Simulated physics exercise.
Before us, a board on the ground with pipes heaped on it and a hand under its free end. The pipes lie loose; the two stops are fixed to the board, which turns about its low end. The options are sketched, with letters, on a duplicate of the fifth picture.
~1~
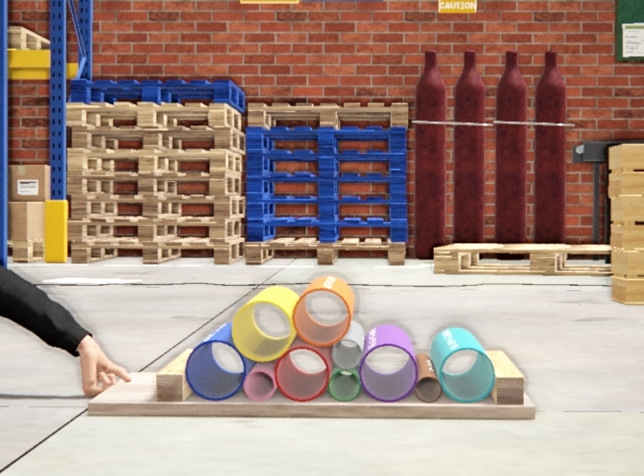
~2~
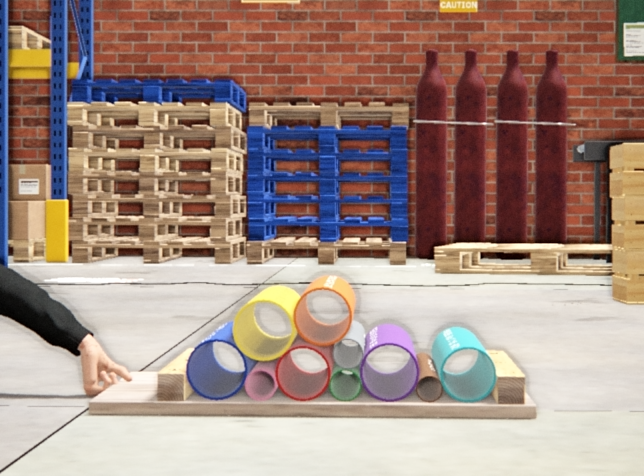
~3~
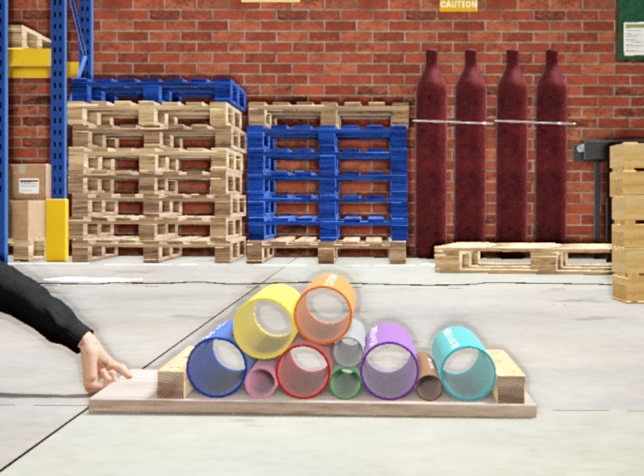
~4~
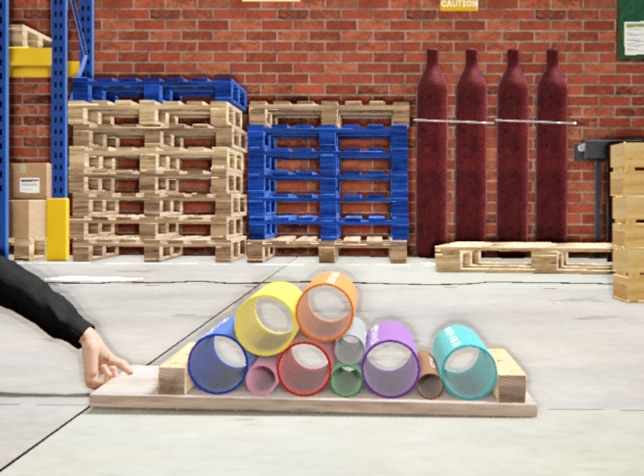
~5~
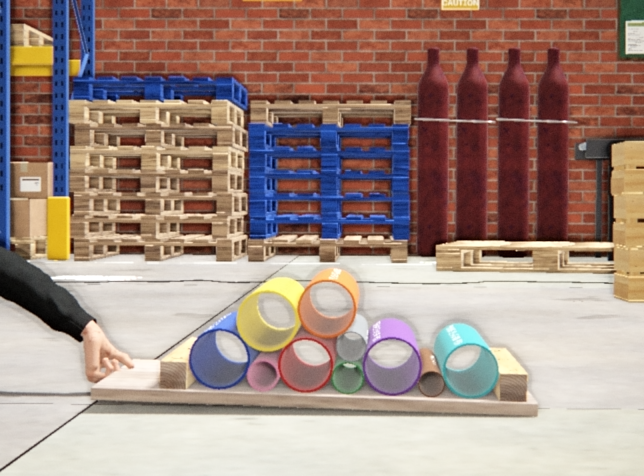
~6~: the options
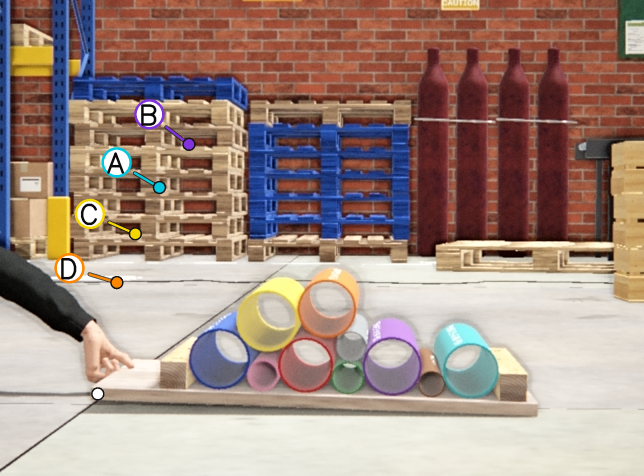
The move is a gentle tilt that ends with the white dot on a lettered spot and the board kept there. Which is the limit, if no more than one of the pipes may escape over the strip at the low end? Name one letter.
Up to B.
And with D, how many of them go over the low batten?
With D, none.
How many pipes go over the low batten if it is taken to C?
It comes to none.
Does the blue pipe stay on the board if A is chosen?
The blue pipe: Yes.
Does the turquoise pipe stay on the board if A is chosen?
Yes, with A.
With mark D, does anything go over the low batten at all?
No, at D.
On the copy, A at (159, 188); B at (189, 144); C at (135, 234); D at (117, 283); the white dot at (98, 394).
On B. First, board at 20°.
Then, board at 37°.
Finally, board at 37°, one over the low batten (orange).
By contrast, A none over the low batten; C none over the low batten; D none over the low batten.
